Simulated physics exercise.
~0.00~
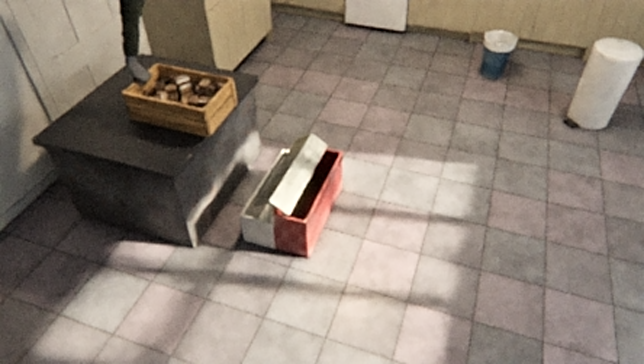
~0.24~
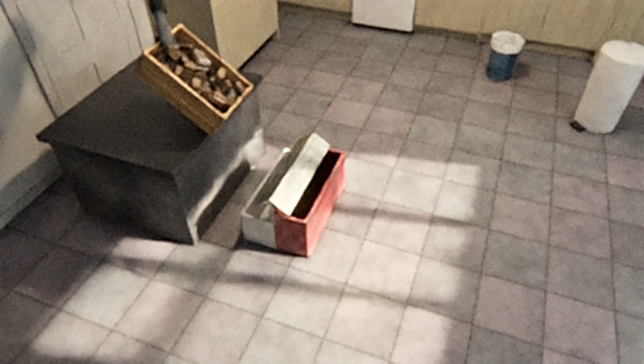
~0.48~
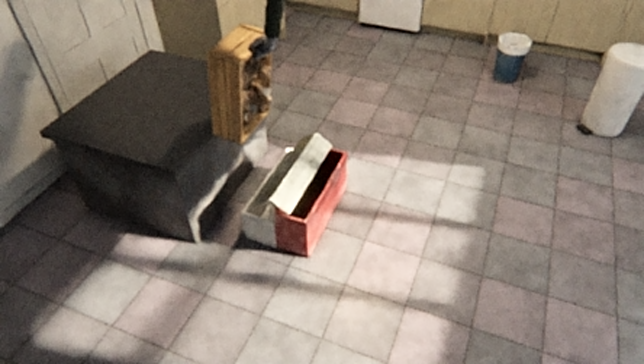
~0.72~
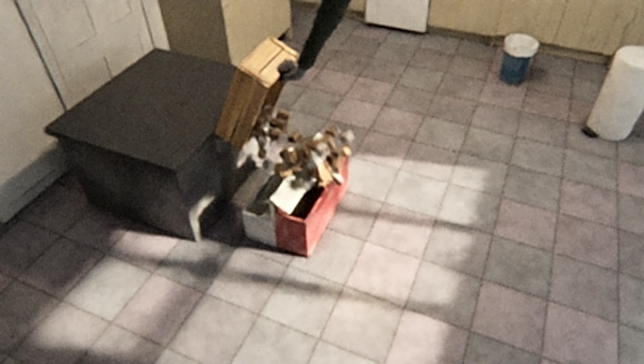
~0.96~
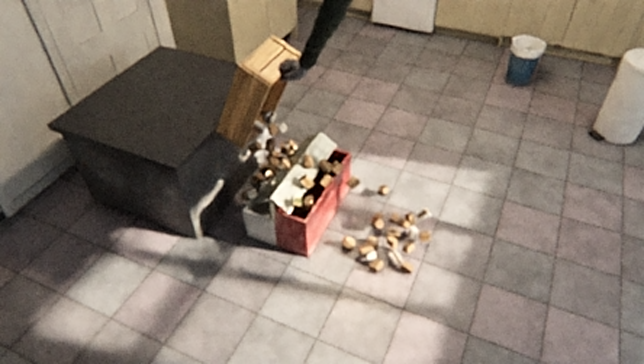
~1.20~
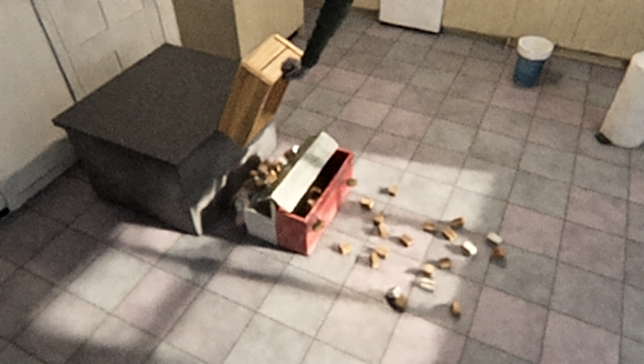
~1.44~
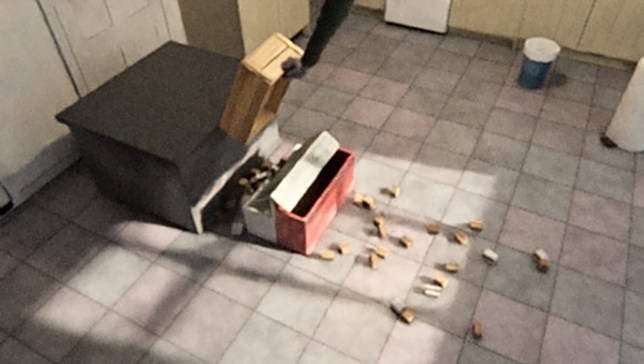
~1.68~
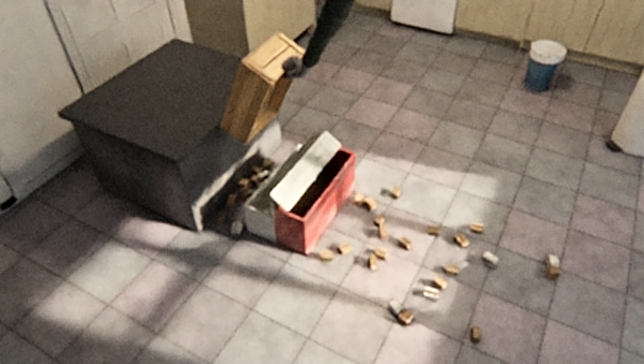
At the start, a wooden crate filled with small brownish pieces sits on a dark bench, with a white trough and a red tub side by side on the tiled floor to its right. A dark arm lifts the crate and tips it rightward until it leans steeply over the bench's edge. The pieces tumble out in a clump over the containers. Some drop inside, while many land beyond the red tub and scatter across the tiles. The crate stays tilted and empty, with other pieces lying between the bench and the trough.
